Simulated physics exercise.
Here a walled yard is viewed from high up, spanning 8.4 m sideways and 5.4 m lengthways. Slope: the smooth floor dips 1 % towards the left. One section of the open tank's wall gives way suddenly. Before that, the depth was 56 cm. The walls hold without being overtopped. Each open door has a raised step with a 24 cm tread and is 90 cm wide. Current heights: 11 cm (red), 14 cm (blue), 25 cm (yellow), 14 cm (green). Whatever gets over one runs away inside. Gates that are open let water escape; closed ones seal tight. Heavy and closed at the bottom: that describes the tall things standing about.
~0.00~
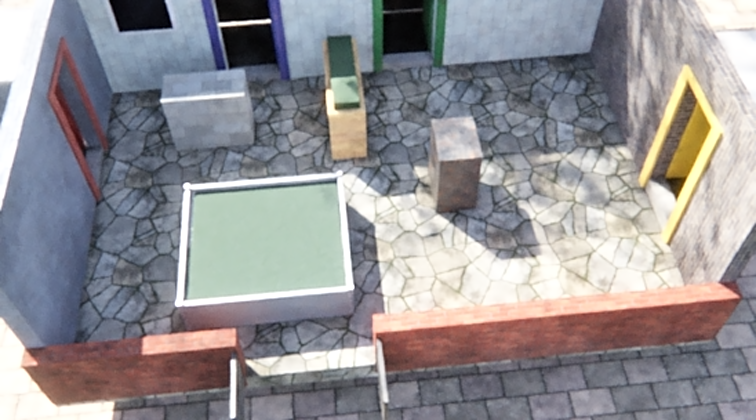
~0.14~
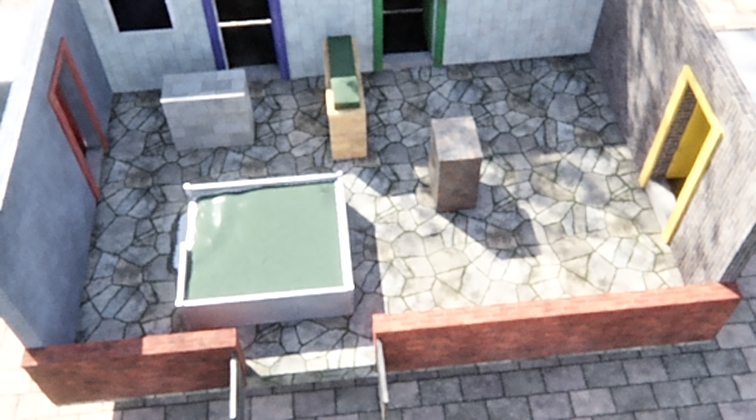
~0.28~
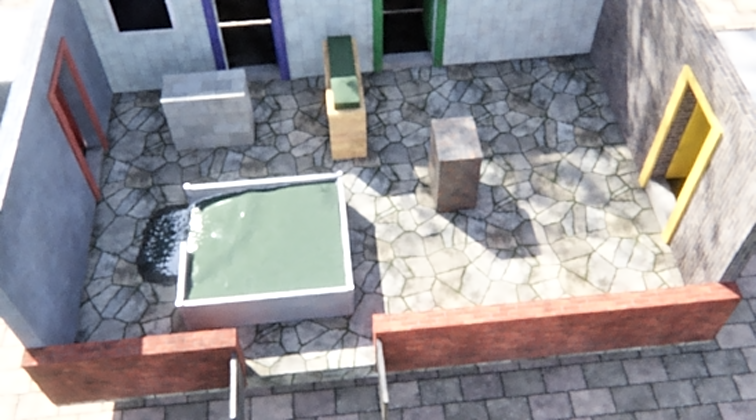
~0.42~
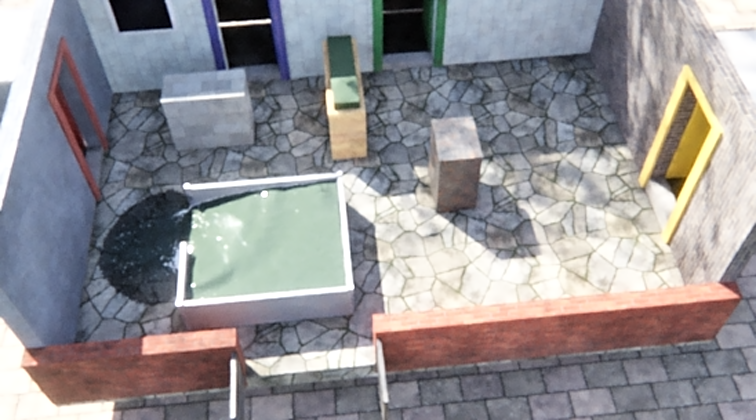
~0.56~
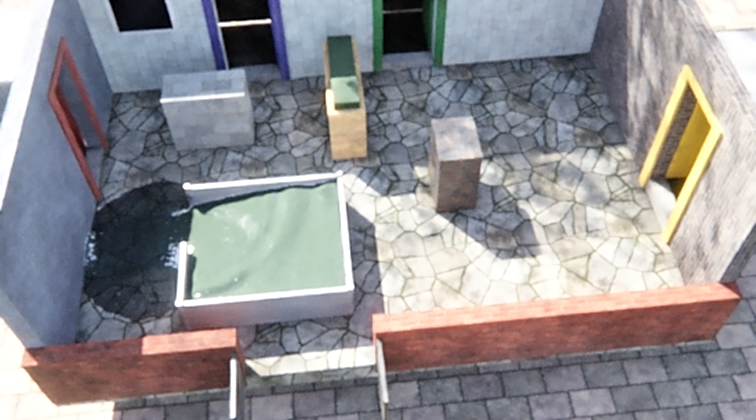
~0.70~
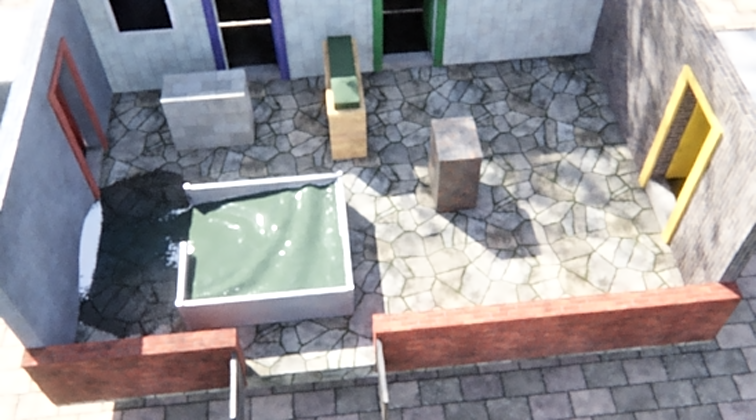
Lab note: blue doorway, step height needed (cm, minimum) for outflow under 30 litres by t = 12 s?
Approx. 5.5 cm.
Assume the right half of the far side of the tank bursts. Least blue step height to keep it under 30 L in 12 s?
A height of around 23 cm.
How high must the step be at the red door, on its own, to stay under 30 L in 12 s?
For red, a step near 12.0 cm.
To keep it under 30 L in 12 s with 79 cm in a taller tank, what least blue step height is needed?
8.0 cm.
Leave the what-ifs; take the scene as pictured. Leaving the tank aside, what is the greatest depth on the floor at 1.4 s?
About 38 cm.
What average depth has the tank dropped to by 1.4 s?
About 42 centimetres on average.
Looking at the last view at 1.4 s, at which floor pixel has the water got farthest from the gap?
Close to pixel (108, 130).
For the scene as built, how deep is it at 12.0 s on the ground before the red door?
Depth: Near 9.5 cm.
After 1.4 s water covers 10 % of the floor, deepest (38 cm) near (103, 242); it has not reached the blue door.
After 3.0 s water covers 25 % of the floor, deepest (30 cm) near (70, 378); 5 cm at the blue door, 0 litres in over its 14 cm step.
After 12.0 s water covers 95 % of the floor, deepest (13 cm) near (72, 365); 9 cm at the blue door, 0 litres in over its 14 cm step.
At the blue door as built, the water arrived by 2.8 s and peaked near 10 cm at 7.2 s.
Run again over the same 12 s with other heights there, 43 litres in over 4.5 cm, 20 litres over 6 cm. The limit of 30 litres is kept from about 5.5 cm up.
